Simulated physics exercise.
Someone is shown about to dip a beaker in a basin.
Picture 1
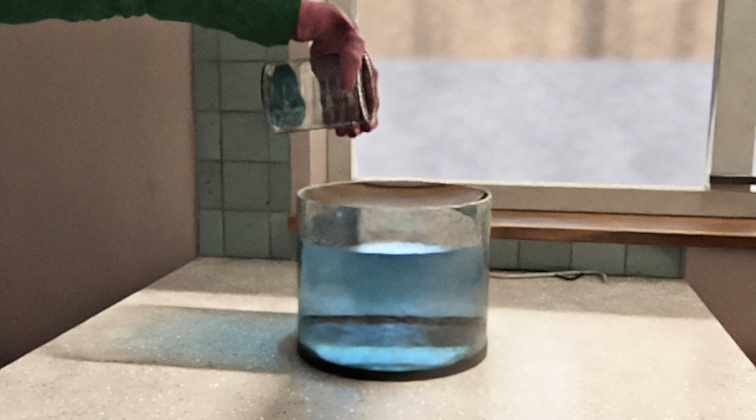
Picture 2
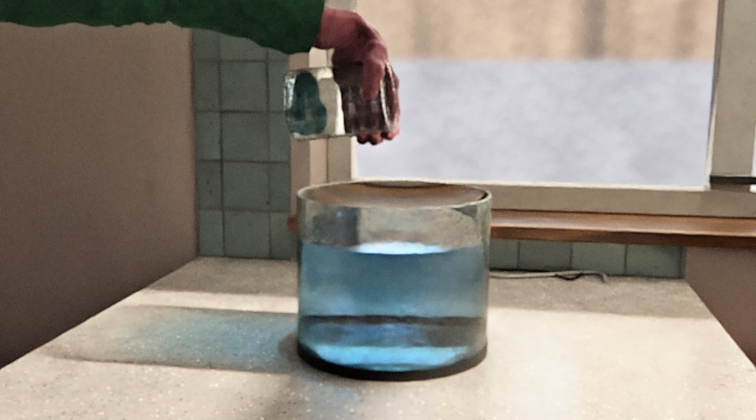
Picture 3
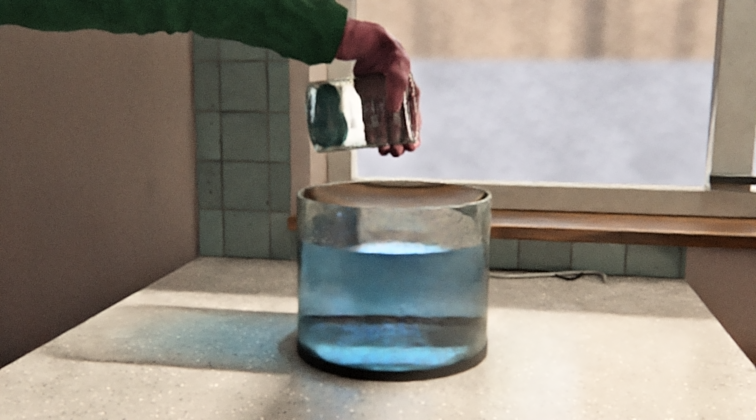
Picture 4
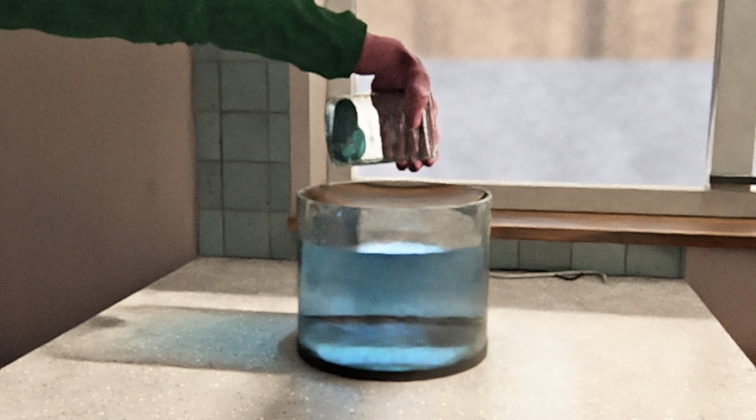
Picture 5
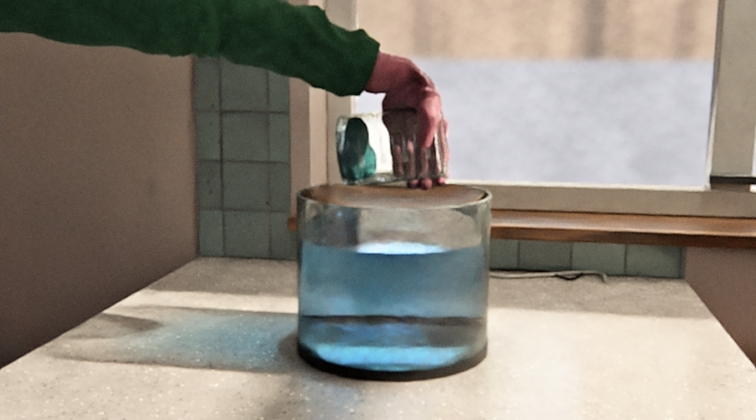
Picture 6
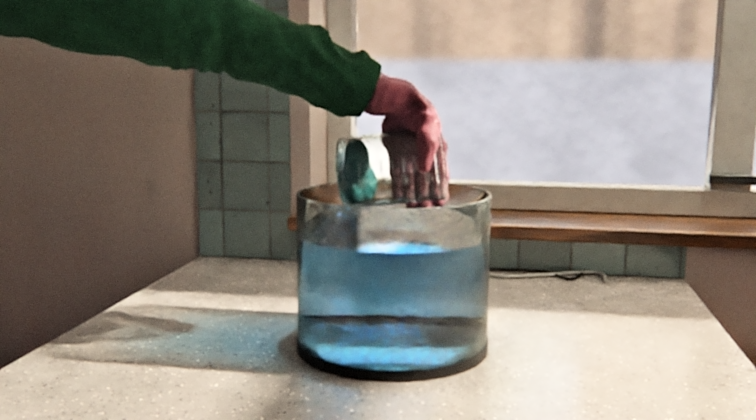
The clip opens with a green-sleeved arm holding a clear beaker on its side above a round glass basin of blue water, near a window. The hand moves the beaker rightward and steadily lowers it, then brings it down into the basin's open top, still above the water.
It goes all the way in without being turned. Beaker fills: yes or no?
Yes.
Shortly, the beaker enters the water.
Then, water pours in as the air escapes.
At the finish, the beaker is under, flooded, and the tissue is wet.
